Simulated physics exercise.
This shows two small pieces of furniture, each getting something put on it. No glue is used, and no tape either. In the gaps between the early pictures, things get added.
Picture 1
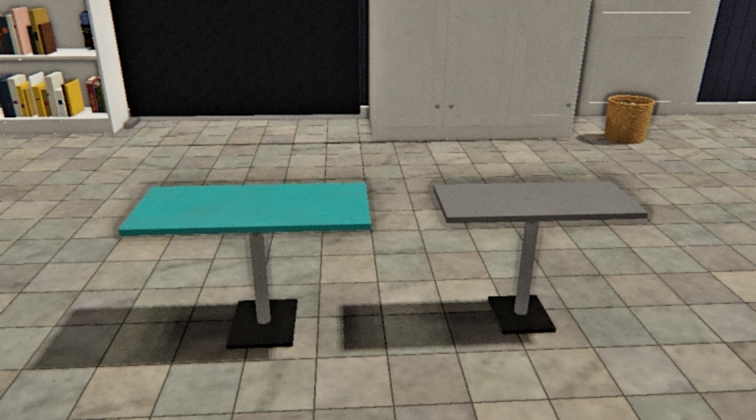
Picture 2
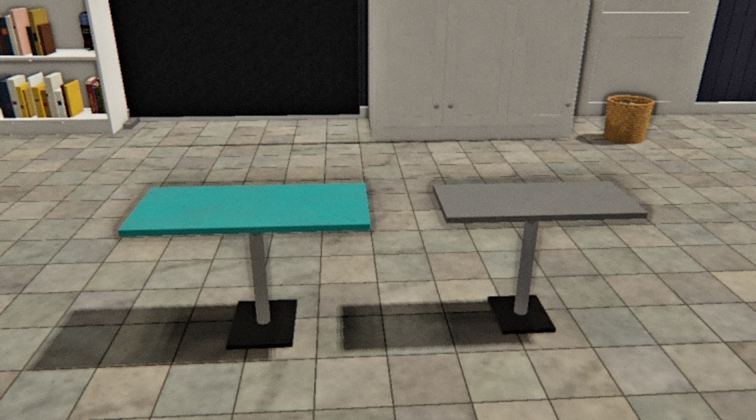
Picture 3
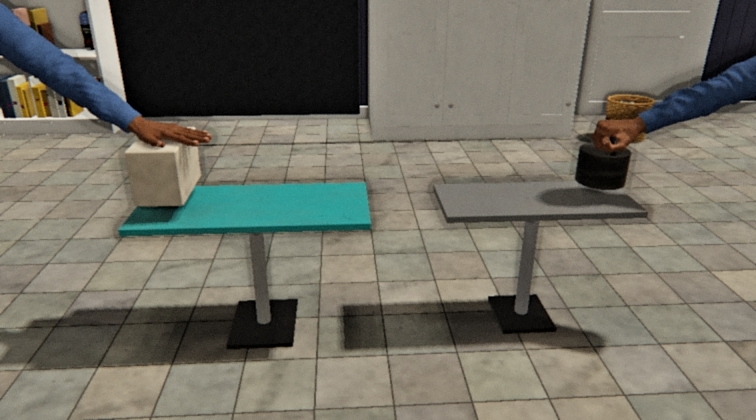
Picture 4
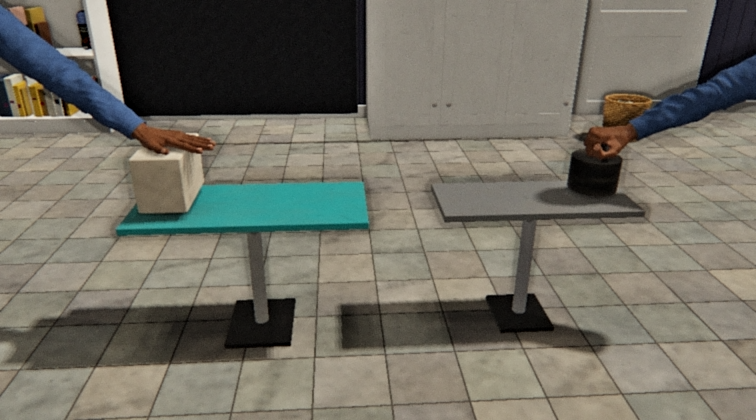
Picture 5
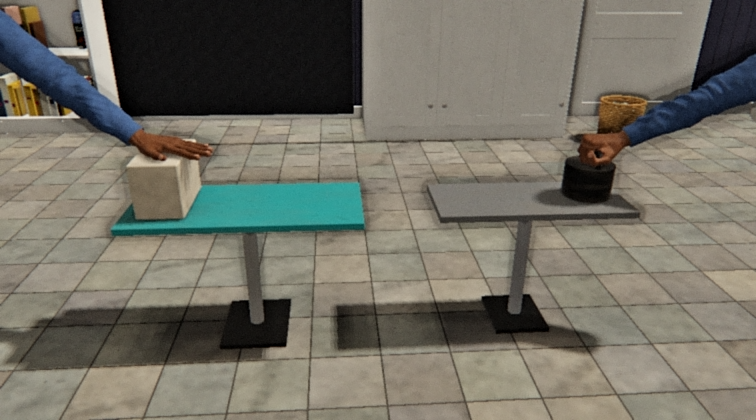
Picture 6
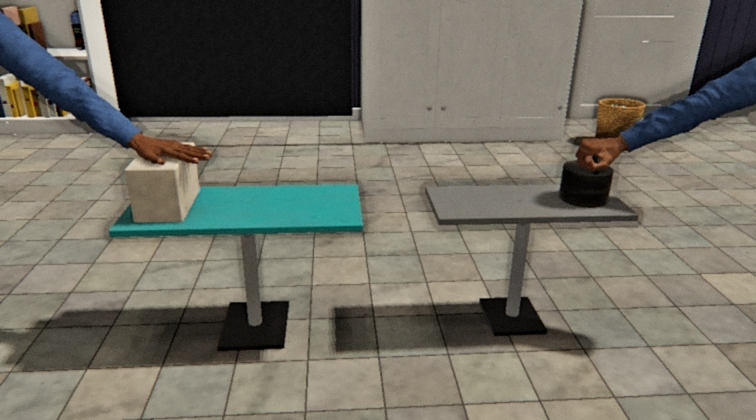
Two arms in blue sleeves came in from either side, the left hand lowering a pale block onto the turquoise table and the right hand lowering a black round object onto the grey one.
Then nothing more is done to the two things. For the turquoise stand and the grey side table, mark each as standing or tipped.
Turquoise stand - tipped; grey side table - tipped.
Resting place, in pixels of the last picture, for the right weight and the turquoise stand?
The first ends near (733, 298), the second near (111, 248).
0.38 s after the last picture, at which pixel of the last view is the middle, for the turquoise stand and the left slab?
The turquoise stand at (211, 205), the left slab at (127, 195).
Then, 0.38 s later than the last frame, turquoise stand tilted by 13° near (212, 206); grey side table tilted by 13° near (558, 200).
Then, 0.54 s later than the last frame, turquoise stand tilted by 36° near (164, 217); grey side table tilted by 38° near (600, 212).
Then, 0.68 s later than the last frame, turquoise stand tilted by 60° near (123, 244); grey side table tilted by 64° near (631, 240).
When it is over, the turquoise stand tips up, near (111, 248); the grey side table tips up, near (635, 244).
